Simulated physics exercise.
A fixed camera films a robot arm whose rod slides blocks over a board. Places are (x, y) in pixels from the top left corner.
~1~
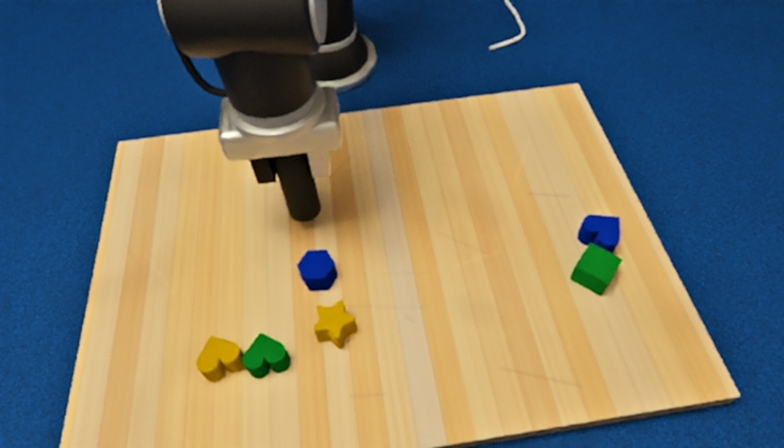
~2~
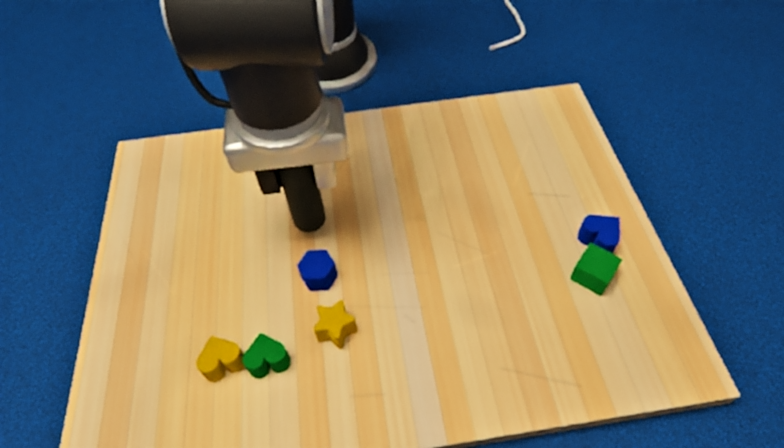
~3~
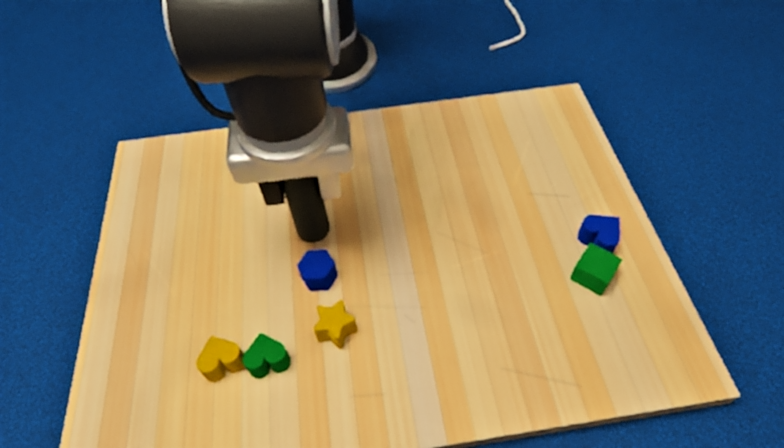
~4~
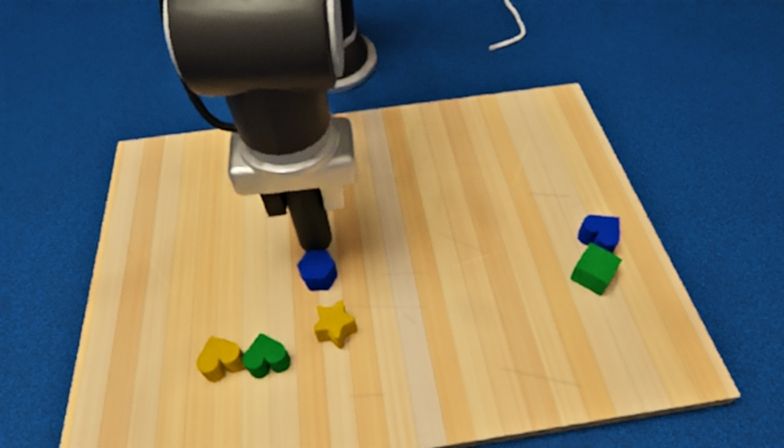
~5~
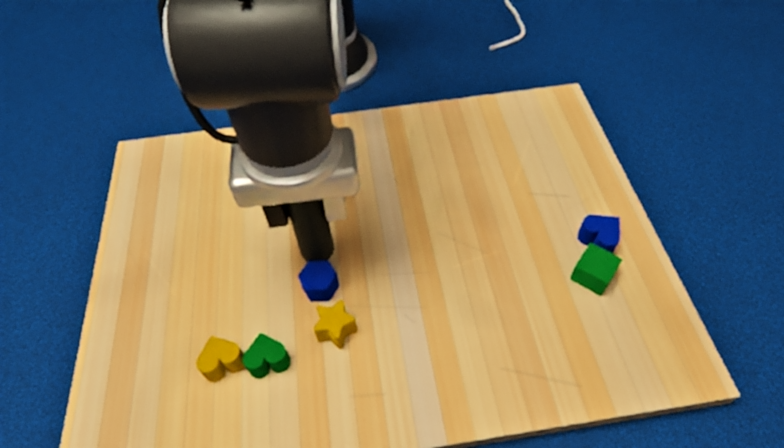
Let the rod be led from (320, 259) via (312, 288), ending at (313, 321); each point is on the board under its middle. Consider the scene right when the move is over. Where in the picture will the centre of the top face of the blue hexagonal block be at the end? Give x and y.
The middle of its upper face will lie at (317, 342).
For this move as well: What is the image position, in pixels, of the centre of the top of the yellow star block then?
Pixel (348, 355).
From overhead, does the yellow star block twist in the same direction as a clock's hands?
It seems not.
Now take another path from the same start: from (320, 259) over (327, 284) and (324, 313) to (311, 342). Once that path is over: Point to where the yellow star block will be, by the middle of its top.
By then it is at (344, 377).
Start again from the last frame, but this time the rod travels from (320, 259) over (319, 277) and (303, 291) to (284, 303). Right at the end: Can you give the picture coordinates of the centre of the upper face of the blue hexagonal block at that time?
My prediction: (304, 313).
The first path, step by step. Halfway along, rod at (309, 281); blue hexagonal block at (311, 308); yellow star block at (334, 329), turned 35° anticlockwise.
At the end, rod at (310, 313); green heart unmoved; blue hexagonal block at (317, 342), turned 20° anticlockwise; yellow star block at (348, 355), turned 55° anticlockwise.
